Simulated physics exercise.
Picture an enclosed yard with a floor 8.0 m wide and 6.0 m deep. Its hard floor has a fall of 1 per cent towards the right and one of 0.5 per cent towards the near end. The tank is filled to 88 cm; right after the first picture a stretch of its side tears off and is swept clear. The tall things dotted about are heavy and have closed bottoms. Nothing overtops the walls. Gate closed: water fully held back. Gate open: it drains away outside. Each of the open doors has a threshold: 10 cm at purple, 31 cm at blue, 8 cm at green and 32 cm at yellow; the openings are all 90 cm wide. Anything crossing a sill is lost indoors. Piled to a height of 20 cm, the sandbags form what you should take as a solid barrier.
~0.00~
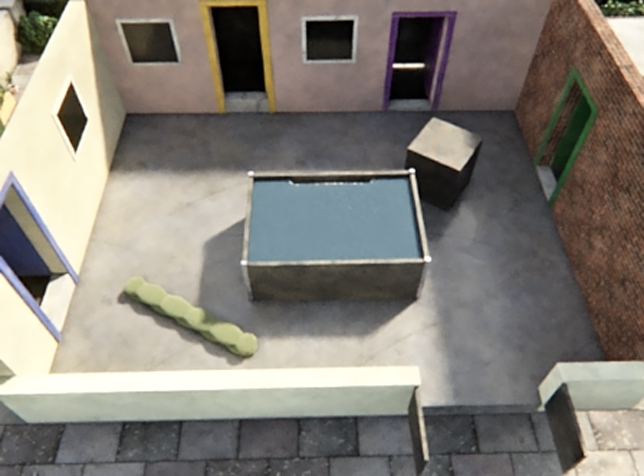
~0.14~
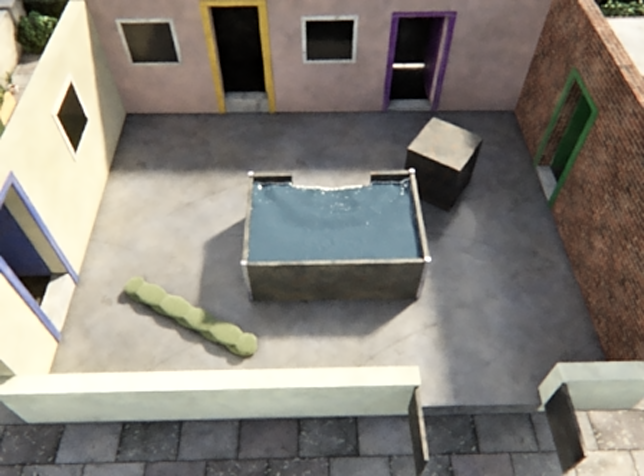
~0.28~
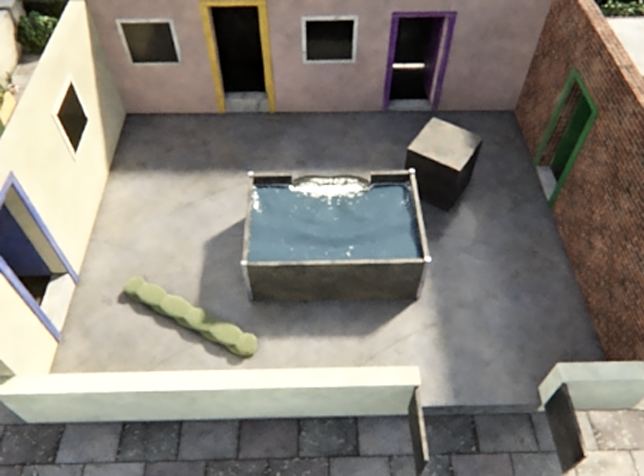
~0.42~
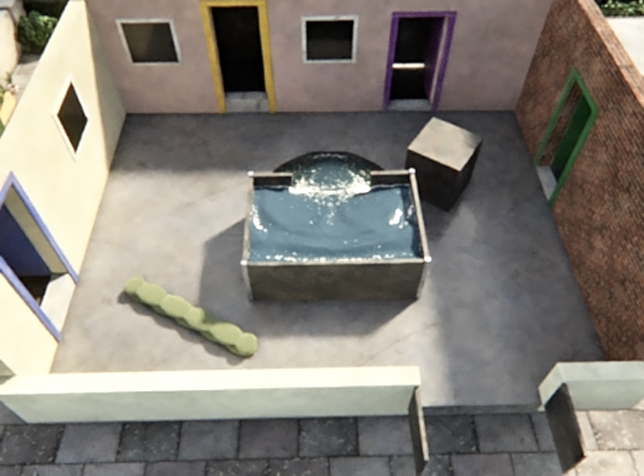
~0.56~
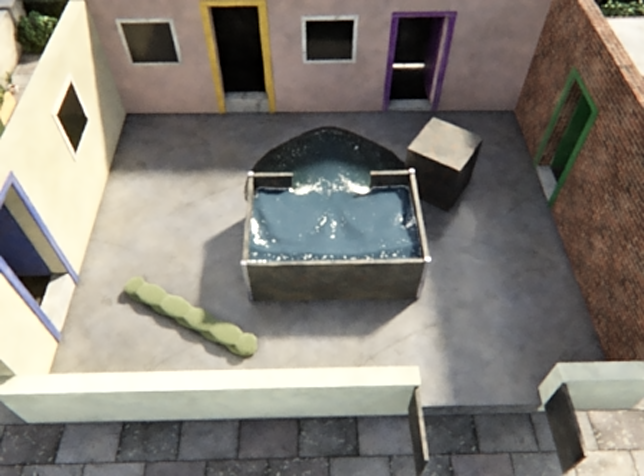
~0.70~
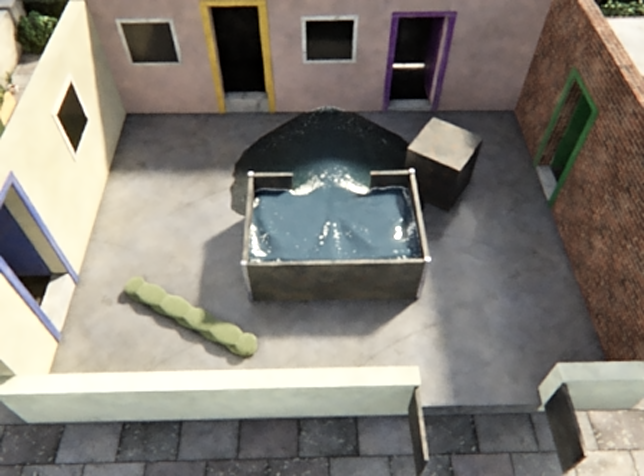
A rectangular tank of water in a walled yard opens at its far side, water pouring out and spreading across the floor behind.
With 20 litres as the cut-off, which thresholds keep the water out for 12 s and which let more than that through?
In order: Watch the purple door: It will outstrip the limit; watch the blue door: It will not outstrip the limit; watch the green door: It will outstrip the limit; watch the yellow door: It will not outstrip the limit.
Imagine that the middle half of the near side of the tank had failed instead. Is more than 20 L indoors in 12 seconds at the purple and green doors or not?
Outcome at purple: Not exceeded; outcome at green: Not exceeded.
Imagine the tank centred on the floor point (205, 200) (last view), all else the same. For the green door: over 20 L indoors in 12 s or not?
Well, green ends up beyond the mark.
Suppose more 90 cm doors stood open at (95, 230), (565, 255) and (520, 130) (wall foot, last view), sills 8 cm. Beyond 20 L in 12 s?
In that order: Short of it, short of it, beyond it.
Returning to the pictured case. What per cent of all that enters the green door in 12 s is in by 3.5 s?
I'd say close to 0 percent.
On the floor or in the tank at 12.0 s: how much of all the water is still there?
Around 80 per cent of the water.
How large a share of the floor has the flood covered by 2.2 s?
Near 30 per cent is wet.
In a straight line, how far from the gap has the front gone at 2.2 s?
I'd put it close to 4.8 m.
After 1.4 s water covers 25 % of the floor and is deepest (48 cm) near (321, 119); purple door 24 cm at the sill, 8 L in, blue door not reached, green door not reached, yellow door 28 cm at the sill, 0 L in.
After 2.2 s water covers 30 % of the floor and is deepest (48 cm) near (512, 111); purple door 22 cm at the sill, 61 L in, blue door not reached, green door not reached, yellow door 26 cm at the sill, 0 L in.
After 3.5 s water covers 50 % of the floor and is deepest (32 cm) near (503, 111); purple door 16 cm at the sill, 102 L in, blue door not reached, green door 11 cm at the sill, 0 L in, yellow door 18 cm at the sill, 0 L in.
After 7.0 s water covers 95 % of the floor and is deepest (18 cm) near (598, 386); purple door 10 cm at the sill, 127 L in, blue door 5 cm at the sill, 0 L in, green door 11 cm at the sill, 28 L in, yellow door 9 cm at the sill, 0 L in.
After 12.0 s water covers 95 % of the floor and is deepest (15 cm) near (611, 385); purple door 6 cm at the sill, 127 L in, blue door 6 cm at the sill, 0 L in, green door 8 cm at the sill, 41 L in, yellow door 5 cm at the sill, 0 L in.
